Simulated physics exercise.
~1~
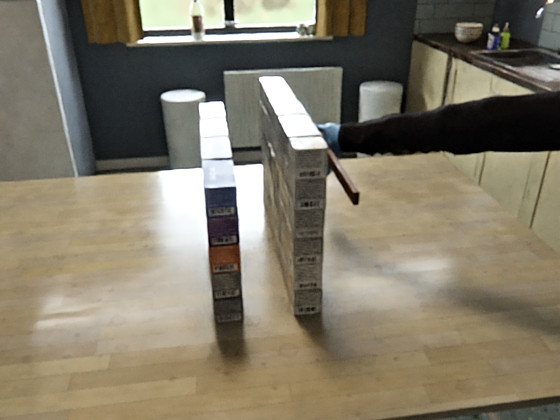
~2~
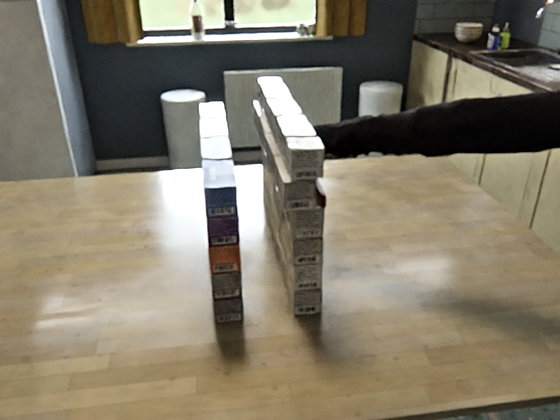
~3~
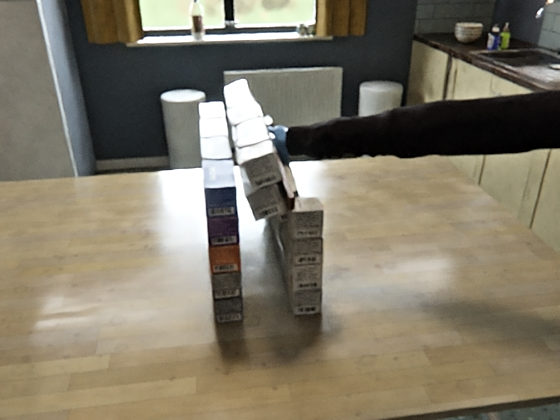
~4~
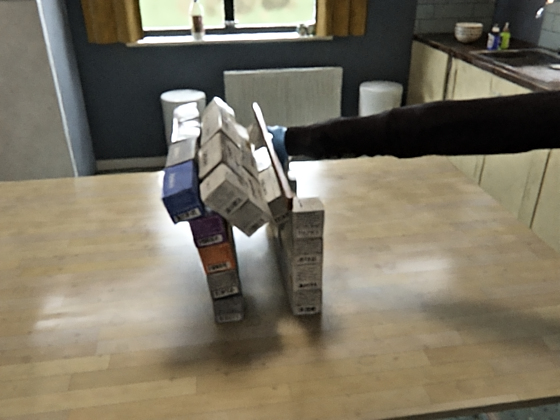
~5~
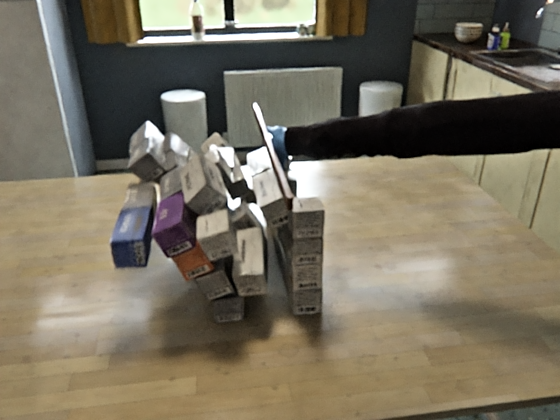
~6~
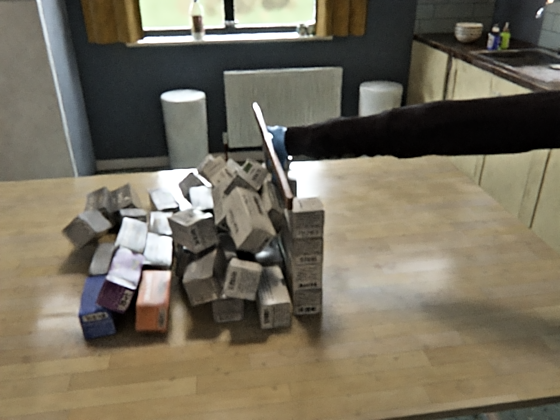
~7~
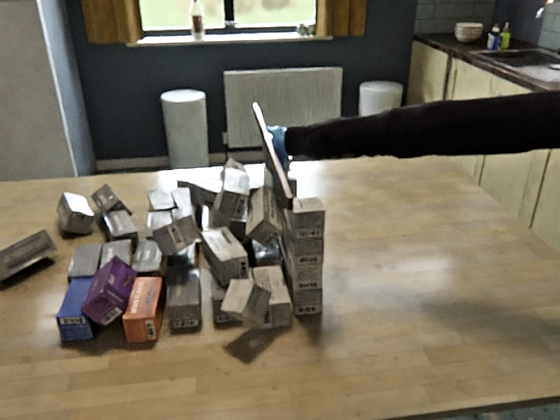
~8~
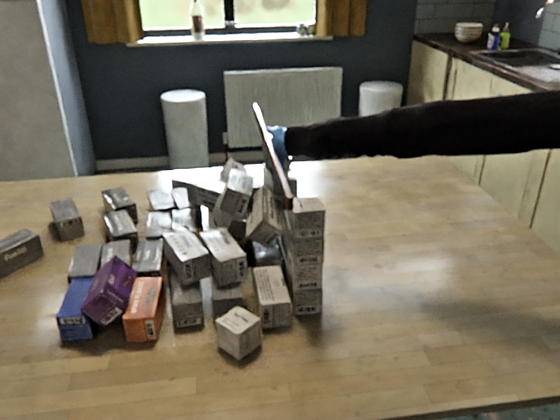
On a kitchen table, an arm pushes one wall of packets into another, scattering many.
